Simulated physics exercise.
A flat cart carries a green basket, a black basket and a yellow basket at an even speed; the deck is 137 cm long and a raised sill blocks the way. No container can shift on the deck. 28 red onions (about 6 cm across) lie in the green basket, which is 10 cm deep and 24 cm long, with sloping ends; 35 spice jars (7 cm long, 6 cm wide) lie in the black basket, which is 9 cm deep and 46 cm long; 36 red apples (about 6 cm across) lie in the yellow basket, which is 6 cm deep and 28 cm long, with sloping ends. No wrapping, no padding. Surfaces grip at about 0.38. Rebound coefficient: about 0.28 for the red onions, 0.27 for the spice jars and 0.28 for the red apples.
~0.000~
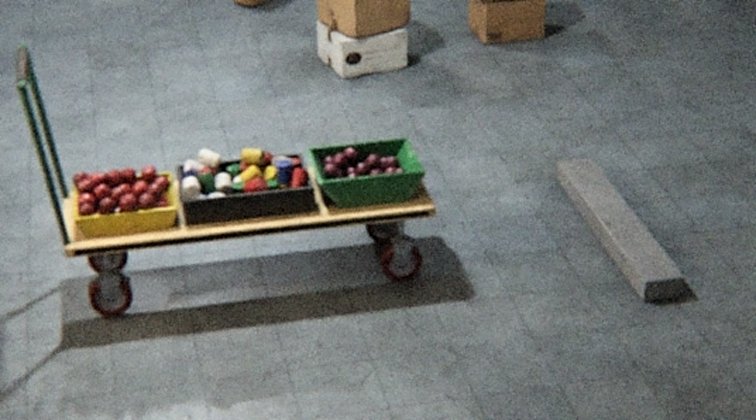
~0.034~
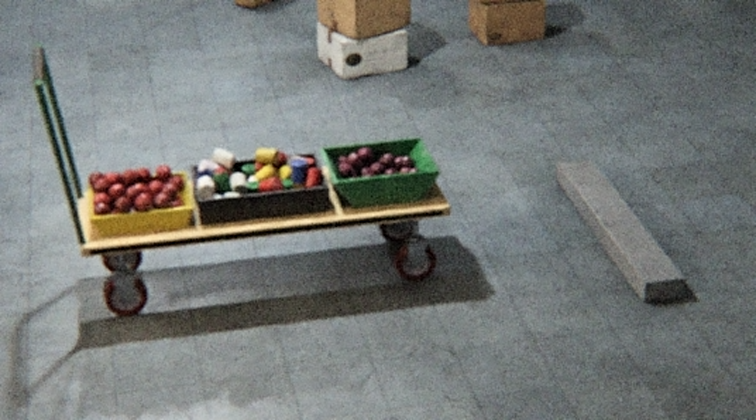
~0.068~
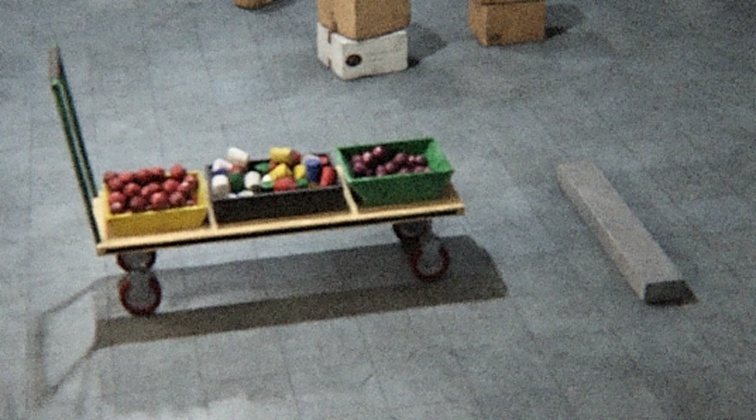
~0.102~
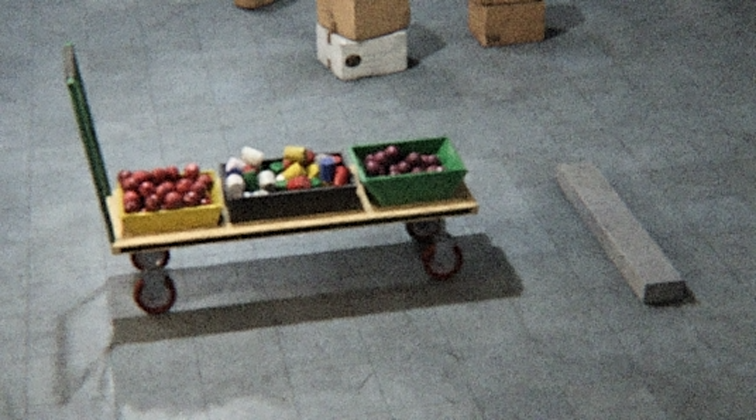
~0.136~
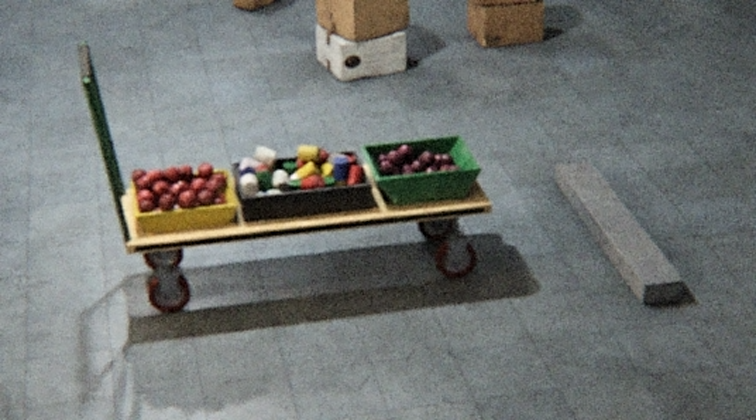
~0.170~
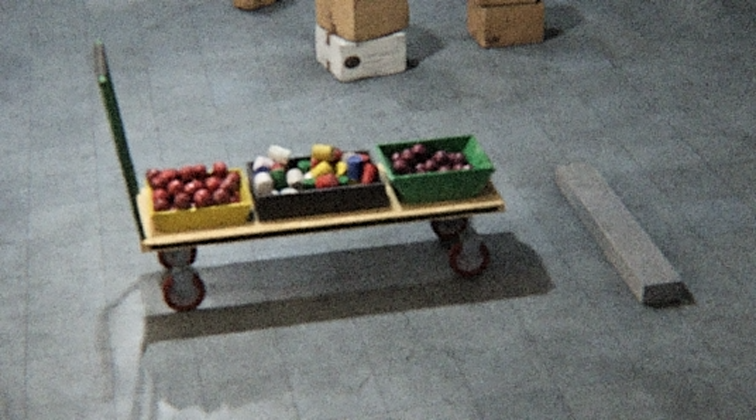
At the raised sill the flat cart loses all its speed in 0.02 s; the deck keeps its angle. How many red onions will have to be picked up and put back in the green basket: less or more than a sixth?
Fewer than one in six of the red onions leave the green basket.
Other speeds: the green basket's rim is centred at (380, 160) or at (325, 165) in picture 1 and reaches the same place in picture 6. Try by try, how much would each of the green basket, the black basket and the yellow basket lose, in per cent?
Green basket 0 then 20, black basket 0 then 20, yellow basket 10 then 40 per cent.
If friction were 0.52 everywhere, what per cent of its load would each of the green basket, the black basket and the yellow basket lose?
Then green basket 0, black basket 10, yellow basket 20 per cent.
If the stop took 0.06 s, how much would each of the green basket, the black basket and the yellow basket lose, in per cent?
In that case green basket 0, black basket 0, yellow basket 10 per cent.
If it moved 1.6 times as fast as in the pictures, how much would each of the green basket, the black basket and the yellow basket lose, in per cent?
Then green basket 20, black basket 20, yellow basket 30 per cent.
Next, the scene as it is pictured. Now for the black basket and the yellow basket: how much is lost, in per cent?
Lost: Black basket 5, yellow basket 20 per cent.
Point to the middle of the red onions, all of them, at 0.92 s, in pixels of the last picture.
At about (569, 159).
After 0.47 s, the wheels strike.
After 0.57 s, the green basket has all 28, the black basket has all 35 and the yellow basket is down by 2 of 36.
After 0.69 s, the green basket has all 28, the black basket is down by 2 of 35 and the yellow basket is down by 5 of 36.
After 0.92 s, the green basket has all 28, the black basket is down by 2 of 35 and the yellow basket is down by 7 of 36.
When it is over (at 1.42 s), the green basket has all 28, the black basket is down by 2 of 35 and the yellow basket is down by 7 of 36. Asked share, 0 of 28, 0 per cent.
